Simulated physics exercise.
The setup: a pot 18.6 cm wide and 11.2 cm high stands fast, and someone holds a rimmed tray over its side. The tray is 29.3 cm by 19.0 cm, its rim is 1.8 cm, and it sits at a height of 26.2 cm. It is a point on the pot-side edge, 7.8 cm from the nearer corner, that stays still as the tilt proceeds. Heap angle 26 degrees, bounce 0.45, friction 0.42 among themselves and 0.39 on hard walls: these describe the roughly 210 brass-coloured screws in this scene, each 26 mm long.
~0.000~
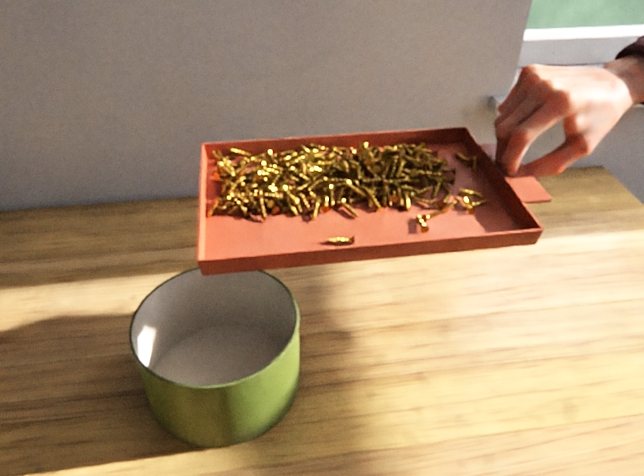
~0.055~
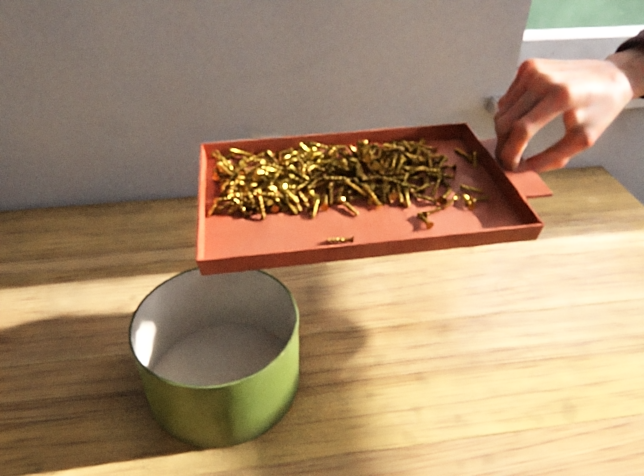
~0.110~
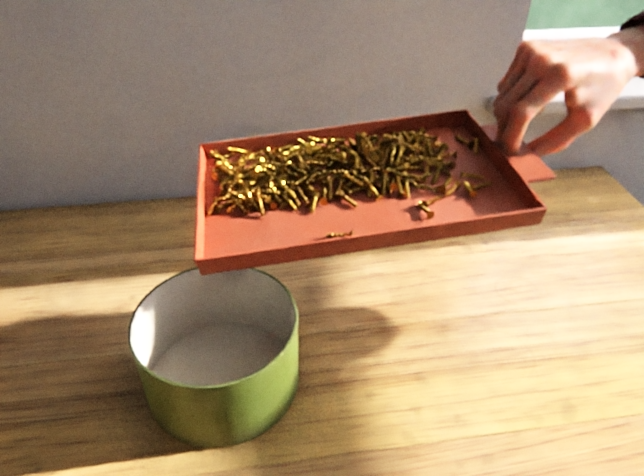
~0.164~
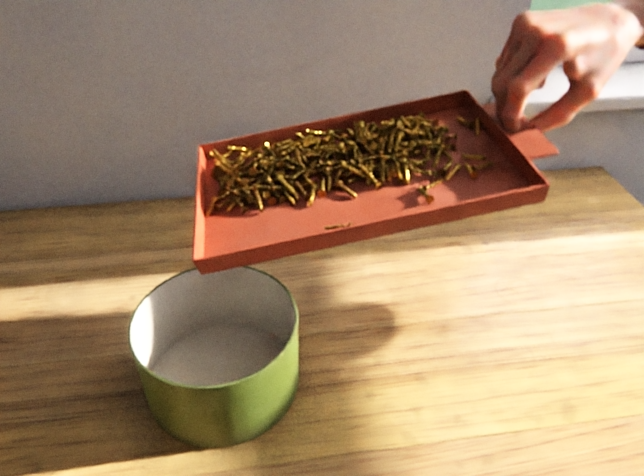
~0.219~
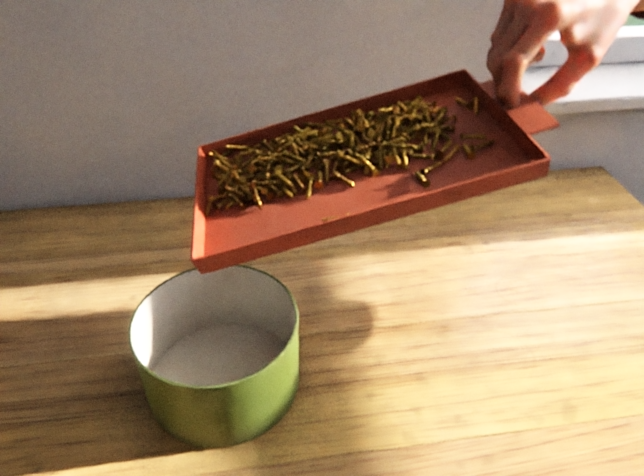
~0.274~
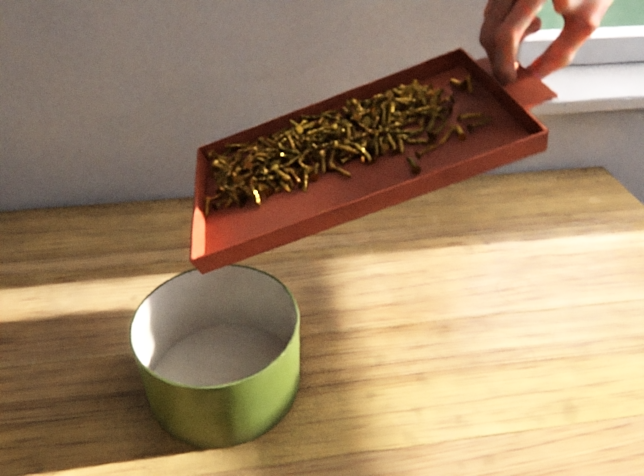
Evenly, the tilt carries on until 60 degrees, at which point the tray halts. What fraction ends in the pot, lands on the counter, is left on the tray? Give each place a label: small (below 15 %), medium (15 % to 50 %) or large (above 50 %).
Shares by place: Pot medium, counter medium, tray medium.
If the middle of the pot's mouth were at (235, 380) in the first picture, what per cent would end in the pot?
Share in pot at that spot: Some 5 in a hundred.
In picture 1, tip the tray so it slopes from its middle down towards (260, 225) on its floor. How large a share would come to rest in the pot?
About 25 per cent.
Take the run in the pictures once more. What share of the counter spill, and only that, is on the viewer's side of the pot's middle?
Estimate: Close to 10 per cent of the pieces.
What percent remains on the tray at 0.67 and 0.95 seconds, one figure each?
Sequence: 100; 45.
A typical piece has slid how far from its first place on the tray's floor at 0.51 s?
About 3 cm.
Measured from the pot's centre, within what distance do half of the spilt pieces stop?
Some 20 cm, give or take.
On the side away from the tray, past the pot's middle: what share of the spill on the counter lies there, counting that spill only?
Share: Around 90 %.
After 0.51 s, tilt 40 degrees; the tray holds 100 %, the pot 0 %.
After 0.67 s, tilt 54 degrees; the tray holds 100 %, the pot 0 %.
After 0.95 s, tilt 60 degrees; the tray holds 45 %, the pot 20 %.
At rest (2.6 s), pot 40 %, counter 25 %, tray 35 %.
